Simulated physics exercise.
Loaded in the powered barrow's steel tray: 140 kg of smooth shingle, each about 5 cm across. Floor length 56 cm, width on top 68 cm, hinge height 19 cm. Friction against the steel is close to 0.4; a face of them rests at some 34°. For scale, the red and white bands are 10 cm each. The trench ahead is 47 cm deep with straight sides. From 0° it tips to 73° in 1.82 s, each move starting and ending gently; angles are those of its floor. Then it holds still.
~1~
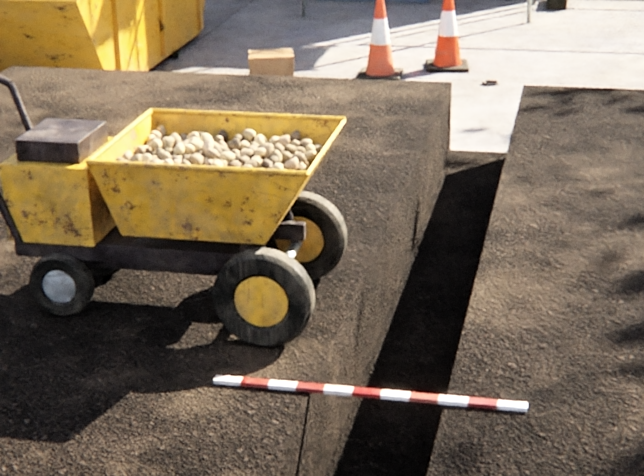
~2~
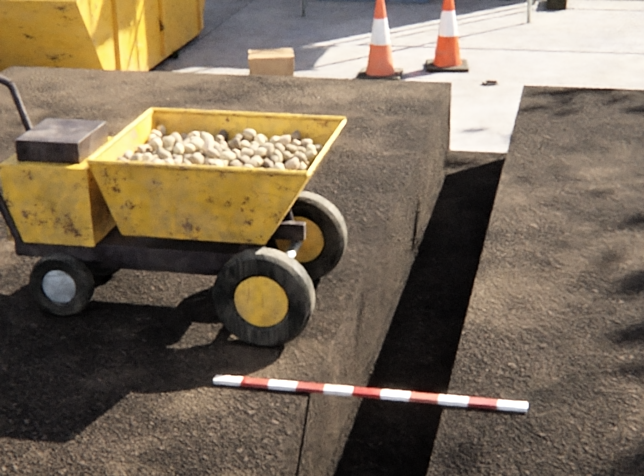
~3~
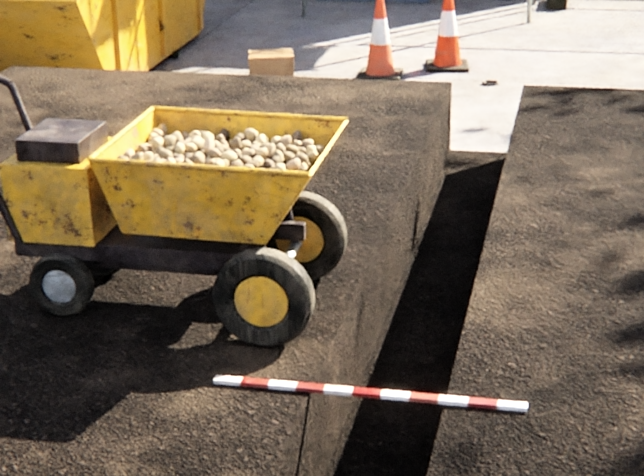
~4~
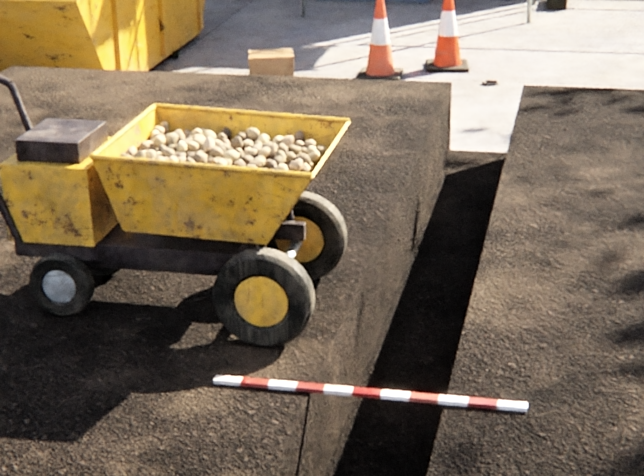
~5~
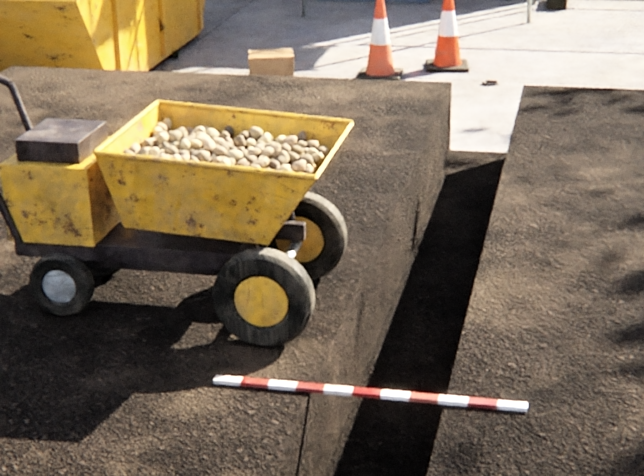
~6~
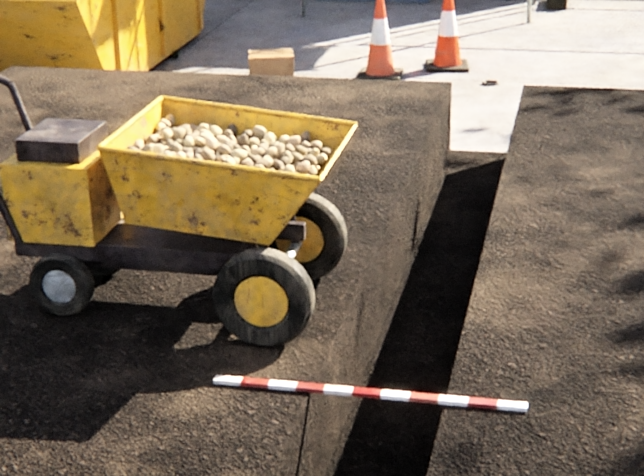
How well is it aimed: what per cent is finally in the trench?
Roughly 63 per cent ends in the trench.
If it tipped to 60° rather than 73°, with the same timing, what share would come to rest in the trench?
In that case some 50 per cent.
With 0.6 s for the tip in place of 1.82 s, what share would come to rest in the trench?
In that case some 45 per cent.
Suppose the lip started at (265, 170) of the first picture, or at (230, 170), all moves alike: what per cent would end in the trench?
About 100 and 100 per cent.
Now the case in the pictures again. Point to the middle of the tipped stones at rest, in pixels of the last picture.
Near (446, 402).
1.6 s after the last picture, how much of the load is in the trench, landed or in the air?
About 25 per cent by then.
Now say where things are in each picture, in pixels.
In the first frame, the tray is at 0°, its lip at (307, 174); the top of the load is at (232, 145).
In the second frame, lip at (308, 174), floor tilted 0°, highest stones at (227, 145).
In the third frame, lip at (310, 175), floor tilted 1°, highest stones at (228, 144).
In the fourth frame, lip at (312, 176), floor tilted 2°, highest stones at (199, 142).
In the fifth frame, the tray is at 3°, its lip at (316, 178); the top of the load is at (189, 139).
In the sixth frame, the tray is at 5°, its lip at (320, 180); the top of the load is at (180, 136).
Then, 1.1 s after the last picture the floor is at 61°, 99 % in the tray, 1 % in the trench; the foremost stones are at (445, 267).
Then, 1.6 s after the last picture the floor is at 73°, 45 % in the tray, 27 % in the trench, 28 % past the trench; the foremost stones are at (598, 312).
Then, 2.0 s after the last picture the floor is at 73°, 20 % in the tray, 42 % in the trench, 38 % past the trench; the foremost stones are past the picture's edge.
Then, 3.9 s after the last picture the floor is at 73°, 0 % in the tray, 63 % in the trench, 37 % past the trench; the foremost stones are past the picture's edge.
